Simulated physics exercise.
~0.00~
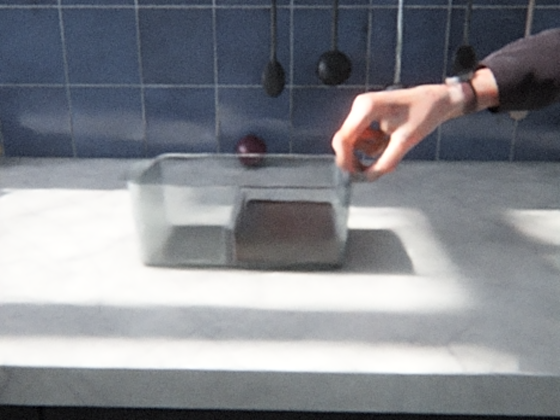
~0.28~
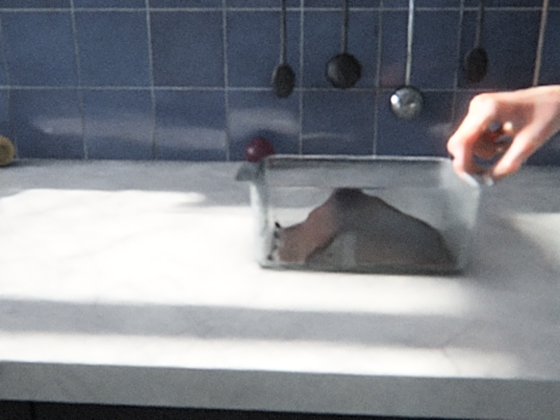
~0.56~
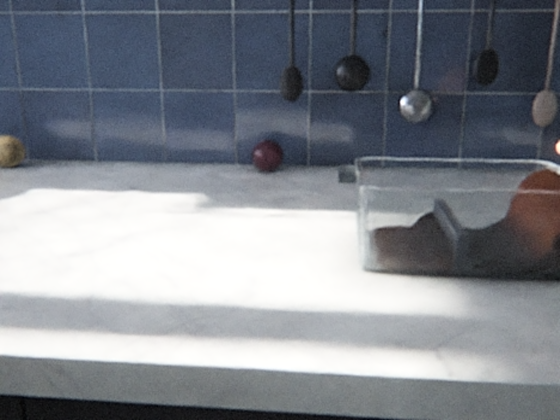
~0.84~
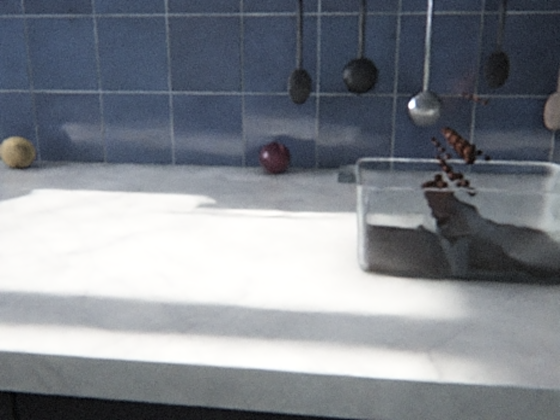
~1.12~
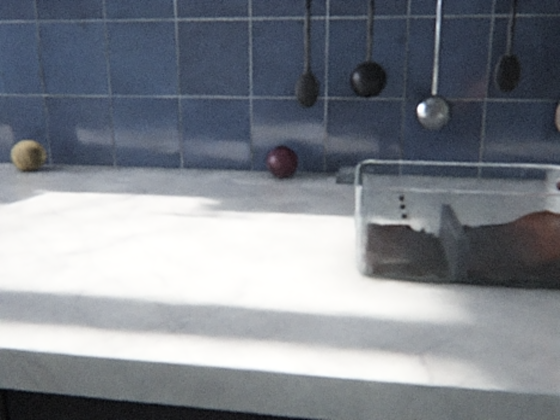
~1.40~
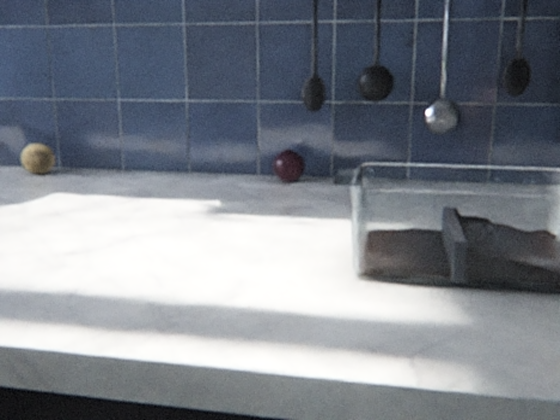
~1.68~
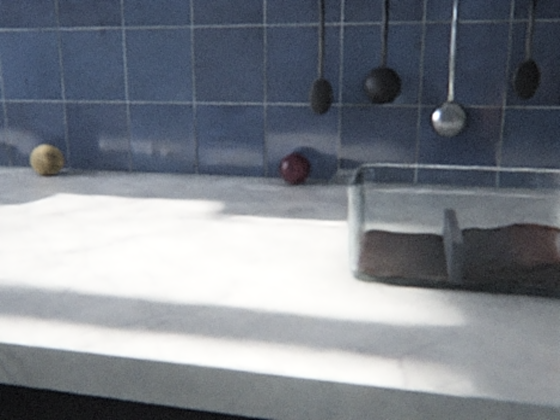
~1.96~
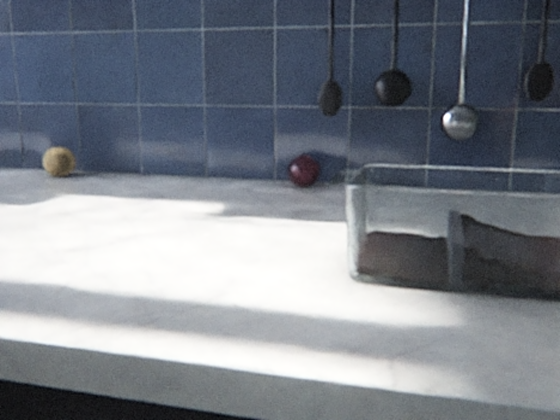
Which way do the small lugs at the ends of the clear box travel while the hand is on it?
The lugs move to the right along with the box.
